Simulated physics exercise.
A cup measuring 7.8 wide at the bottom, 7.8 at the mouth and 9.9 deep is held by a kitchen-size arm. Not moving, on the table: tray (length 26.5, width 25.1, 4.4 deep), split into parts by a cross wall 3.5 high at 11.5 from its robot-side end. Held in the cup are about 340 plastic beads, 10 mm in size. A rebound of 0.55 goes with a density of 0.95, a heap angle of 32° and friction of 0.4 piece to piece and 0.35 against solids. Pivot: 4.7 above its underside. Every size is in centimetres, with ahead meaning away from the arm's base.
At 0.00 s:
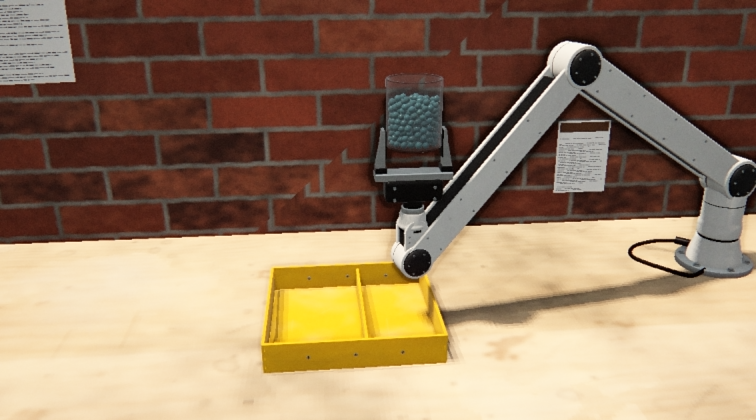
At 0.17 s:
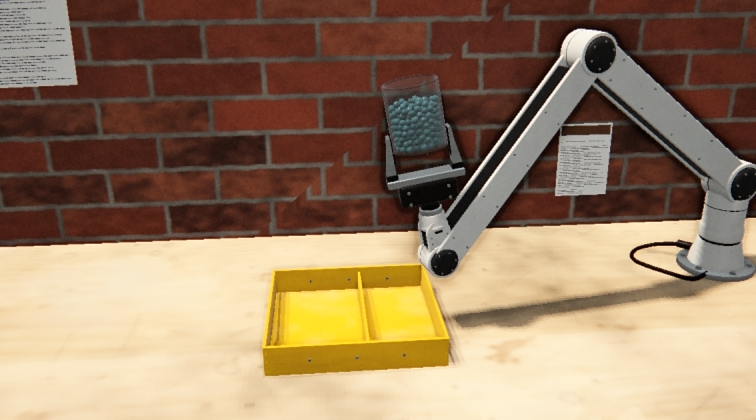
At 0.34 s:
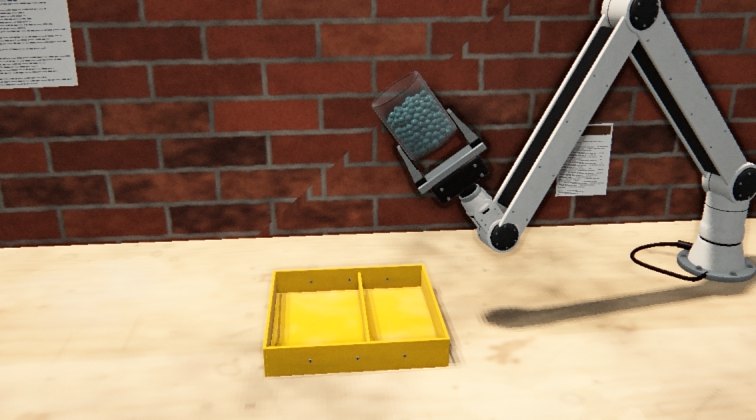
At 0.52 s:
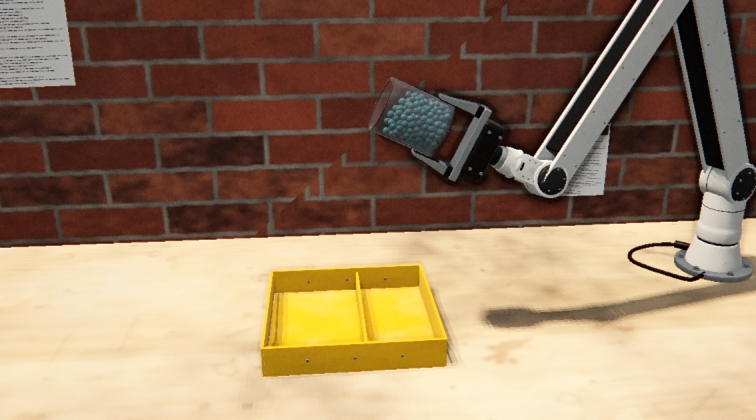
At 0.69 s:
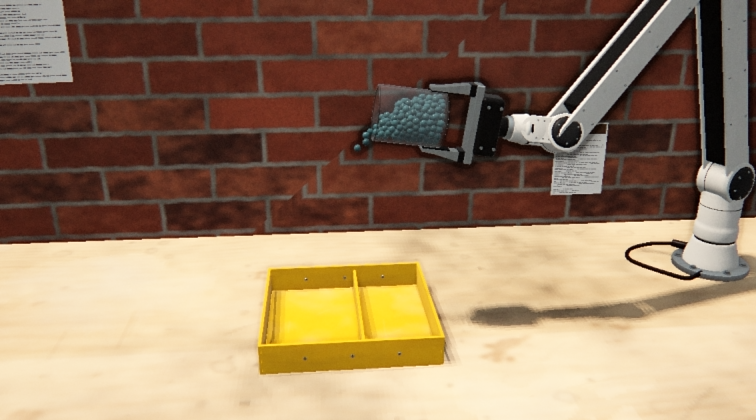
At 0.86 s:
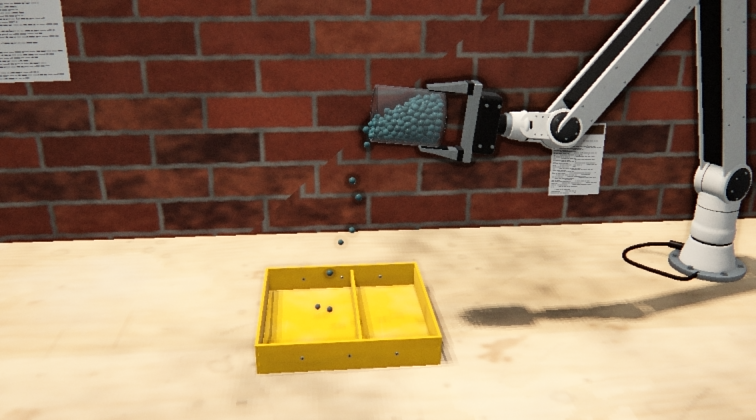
On a wooden tabletop by a brick wall, a robot arm tilting a clear cup leftward, blue-green beads trickling into a yellow divided tray.
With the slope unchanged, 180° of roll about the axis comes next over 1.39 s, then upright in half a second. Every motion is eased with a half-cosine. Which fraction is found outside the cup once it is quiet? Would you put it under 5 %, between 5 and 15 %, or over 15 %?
I would put it over 15 %.
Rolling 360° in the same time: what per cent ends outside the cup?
I'd put it at about 45 %.
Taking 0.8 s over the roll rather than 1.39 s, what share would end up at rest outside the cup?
I'd expect approximately 30 per cent then.
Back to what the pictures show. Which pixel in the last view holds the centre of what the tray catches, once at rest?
Roughly at pixel (305, 326).
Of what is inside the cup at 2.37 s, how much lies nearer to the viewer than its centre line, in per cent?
Roughly 60 per cent.
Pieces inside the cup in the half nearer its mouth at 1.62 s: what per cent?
Close to 35 per cent lies in the mouth half.
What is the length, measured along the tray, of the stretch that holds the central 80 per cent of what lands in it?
Roughly 14 centimetres.
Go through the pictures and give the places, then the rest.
In the first picture, cup middle at (414, 113), upright; upper third of the load around (414, 106), from x 390 to 435, top at y 95; 339 in the cup.
In the second picture, cup middle at (415, 116), tipped 10°; upper third of the load around (416, 110), from x 390 to 440, top at y 100.
In the third picture, cup middle at (415, 117), tipped 36°; upper third of the load around (418, 110), from x 390 to 450, top at y 95.
In the fourth picture, cup middle at (412, 118), tipped 64°; upper third of the load around (418, 109), from x 385 to 450, top at y 95.
In the fifth picture, cup middle at (410, 116), tipped 82°; upper third of the load around (422, 108), from x 355 to 445, top at y 95; 337 in the cup, 2 in flight or on a rim.
In the sixth picture, cup middle at (408, 116), tipped 84°; upper third of the load around (421, 110), from x 320 to 440, top at y 95; 331 in the cup, 2 in the far-side part, 6 in flight or on a rim.
After 1.62 s, tipped 84°, highest piece 38 above the table; 291 in the cup, 26 in the far-side part, 2 in the robot-side part, 20 in flight or on a rim.
After 2.37 s, tipped 72°, highest piece 36 above the table; 232 in the cup, 92 in the far-side part, 6 in the robot-side part, 9 in flight or on a rim.
After 2.95 s, upright, highest piece 38 above the table; 230 in the cup, 102 in the far-side part, 6 in the robot-side part, 1 on the table or floor.
After 3.65 s, upright, highest piece 38 above the table; 230 in the cup, 102 in the far-side part, 6 in the robot-side part, 1 on the table or floor.
At rest, 230 in the cup, 102 in the far-side part, 6 in the robot-side part, 1 on the table or floor. That is 32 % outside the cup.
